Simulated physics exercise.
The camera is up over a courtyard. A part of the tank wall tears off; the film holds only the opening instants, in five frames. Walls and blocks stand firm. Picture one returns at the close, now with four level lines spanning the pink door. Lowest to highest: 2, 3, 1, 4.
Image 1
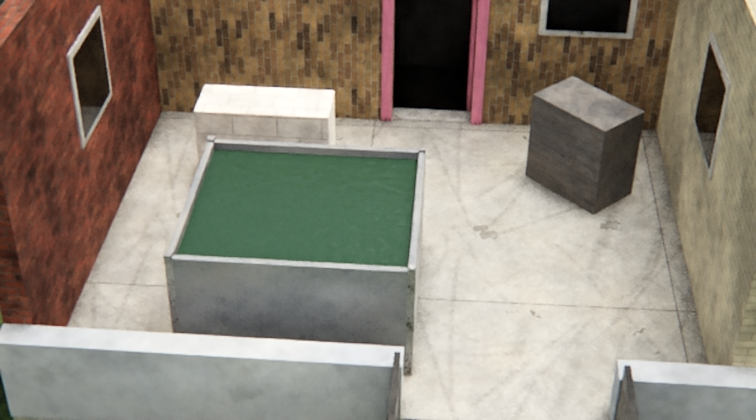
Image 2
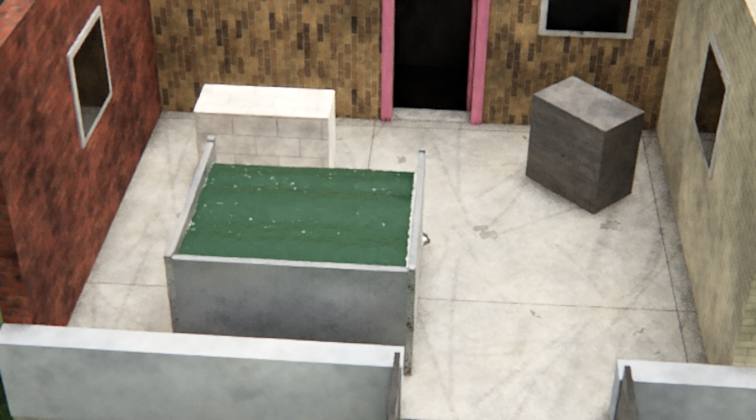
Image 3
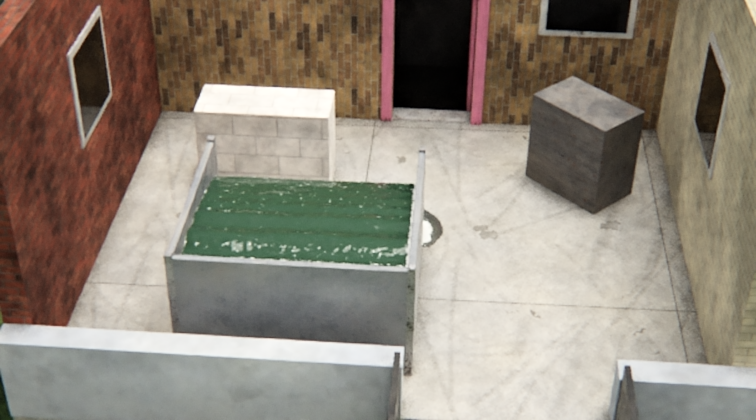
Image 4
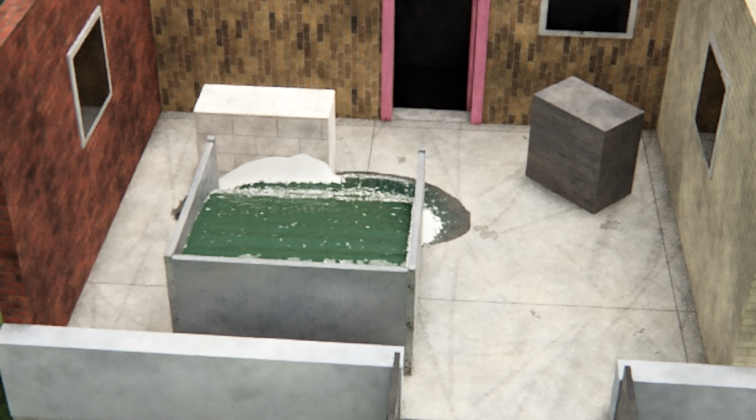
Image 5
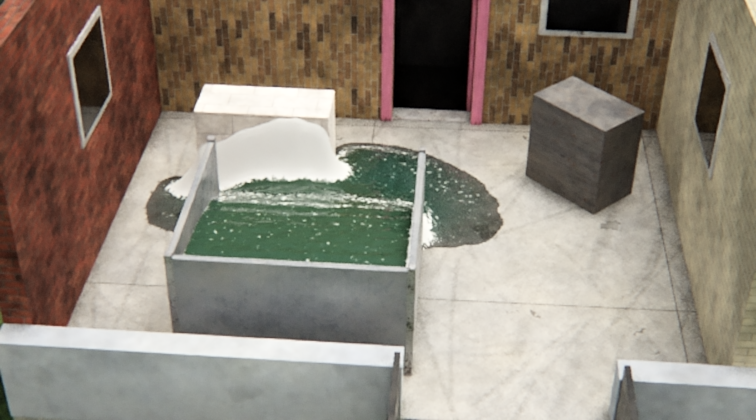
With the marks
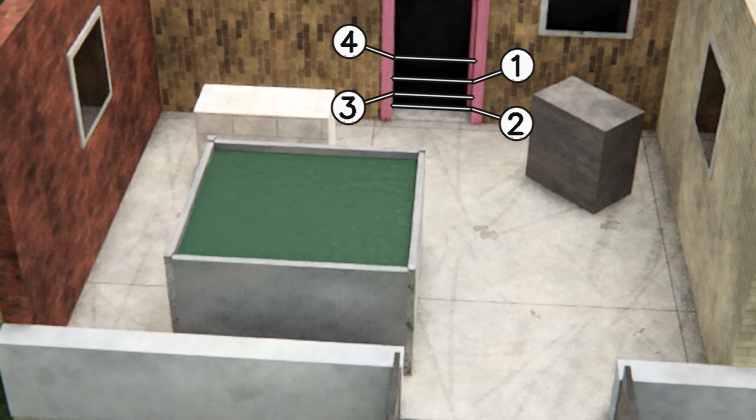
To begin with, green water sits still in a grey tank in a walled courtyard, near a low white block. The tank's far side is gone and the water level drops, its surface flecked with white. Water then spreads across the pale floor behind and to the right, foaming against the block.
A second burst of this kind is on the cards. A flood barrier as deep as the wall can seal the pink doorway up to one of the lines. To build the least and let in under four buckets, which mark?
Height 1.
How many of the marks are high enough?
Two.
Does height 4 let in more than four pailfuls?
No, that is safe.
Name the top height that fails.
3.
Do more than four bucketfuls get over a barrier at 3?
Yes, it does.
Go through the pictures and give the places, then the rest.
Water in the tank at rest, its middle at (304, 208); foot of the pink doorway at (431, 121); open gate at (510, 348).
Water covers 3 % of the ground, its front hidden from here.
Water covers 7 % of the ground, its front hidden from here.
Water covers 12 % of the ground, its front hidden from here.
Water covers 19 % of the ground and shows as far out as (165, 184).
On the marked copy, 1 at (433, 79); 2 at (432, 107); 3 at (432, 95); 4 at (434, 59); from the bottom up 2, 3, 1, 4.
With 1, a splash gets over, under a bucket.
With 2, dozens of bucketfuls pour in.
With 3, about 9 bucketfuls get in.
With 4, nothing gets over.
